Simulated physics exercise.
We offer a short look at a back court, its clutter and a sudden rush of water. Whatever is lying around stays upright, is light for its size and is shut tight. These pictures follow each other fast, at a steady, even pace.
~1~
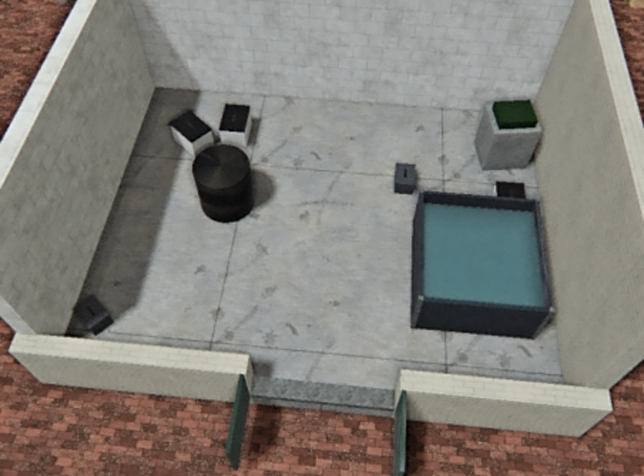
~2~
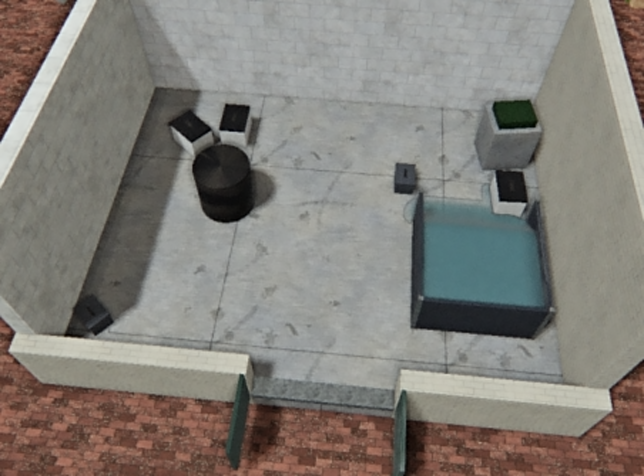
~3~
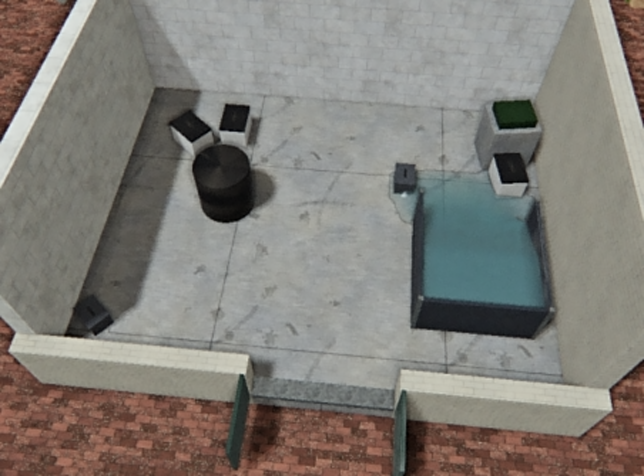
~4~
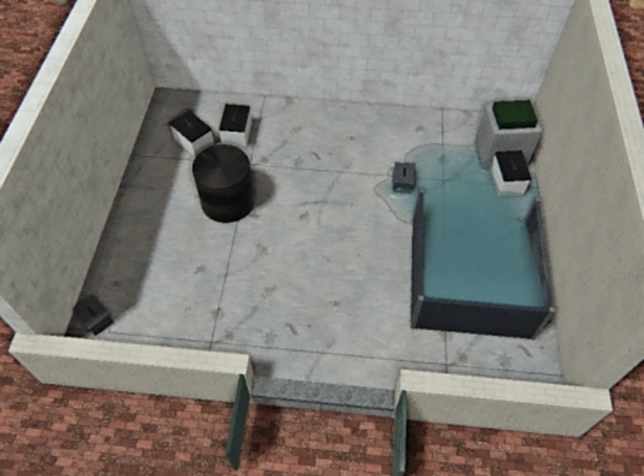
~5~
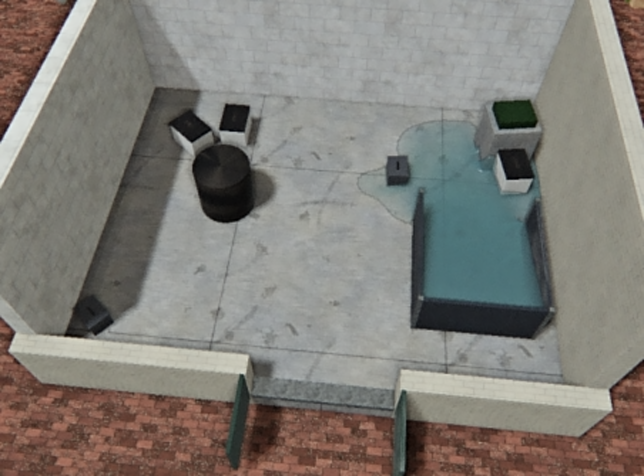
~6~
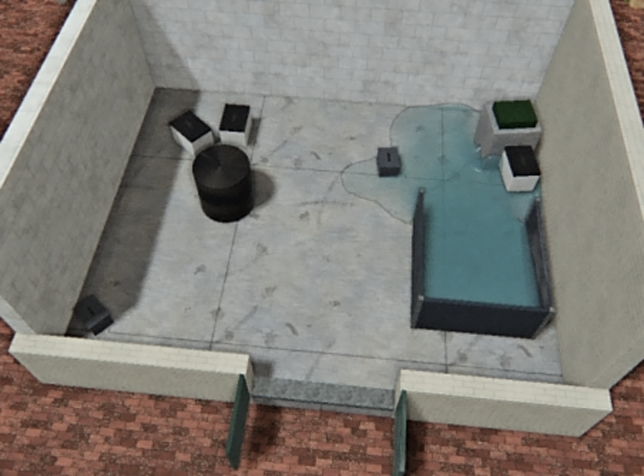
The footage shows a walled court where the far side of a water-filled tank drops and water spreads across the floor toward the back, shifting a black-topped white box slightly right before a small grey box slides left and backward.
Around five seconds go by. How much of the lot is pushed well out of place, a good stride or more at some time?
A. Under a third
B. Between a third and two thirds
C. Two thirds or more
Two thirds or more (C).
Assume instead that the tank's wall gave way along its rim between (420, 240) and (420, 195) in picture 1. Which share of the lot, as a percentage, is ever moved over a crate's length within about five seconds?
Roughly 60 in a hundred.
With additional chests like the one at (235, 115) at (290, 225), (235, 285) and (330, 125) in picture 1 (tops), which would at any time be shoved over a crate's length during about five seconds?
Result by item: Stays where it is / stays where it is / gets dislodged.
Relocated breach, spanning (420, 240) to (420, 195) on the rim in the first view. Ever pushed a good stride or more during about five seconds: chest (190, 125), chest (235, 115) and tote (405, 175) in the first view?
The first: Got that far; the second: Got that far; the third: Never got that far.
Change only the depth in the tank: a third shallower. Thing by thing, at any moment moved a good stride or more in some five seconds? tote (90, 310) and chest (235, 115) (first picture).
First one: Stayed within that, second one: Travelled that far.
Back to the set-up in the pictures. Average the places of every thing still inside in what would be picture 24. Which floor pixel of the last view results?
At about (218, 194).
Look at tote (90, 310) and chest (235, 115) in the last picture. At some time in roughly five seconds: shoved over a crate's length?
Fell short, got that far.
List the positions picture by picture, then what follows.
A chest at (512, 197), on the bottom; a tote at (405, 174) rests on the ground; 0 of 5 have shifted, in the first frame.
A chest at (512, 185) rests on the ground, close to its start; a tote at (405, 174) rests on the ground; 1 of 5 have shifted, in the second frame.
A chest at (511, 167) rests on the ground, a stride from its start; a tote at (405, 174), on the bottom; 1 of 5 have shifted, in the third frame.
A chest at (513, 165) rests on the ground, a stride from its start; a tote at (404, 173) rests on the ground; 1 of 5 have shifted, in the fourth frame.
A chest at (516, 163), afloat, a stride from its start; a tote at (398, 166) rests on the ground, close to its start; 2 of 5 have shifted, in the fifth frame.
A chest at (523, 160), afloat, a stride from its start; a tote at (389, 157) rests on the ground, a stride from its start; 2 of 5 have shifted, in the sixth frame.
A moment on, 2 of 5 are well off their spots; 1 afloat.
Next, 1 of 5 are well off their spots; 2 afloat.
Later, 3 of 5 are well off their spots; 4 afloat.
In the end, 4 of 5 are well off their spots, and 4 have been at some point; 3 afloat.
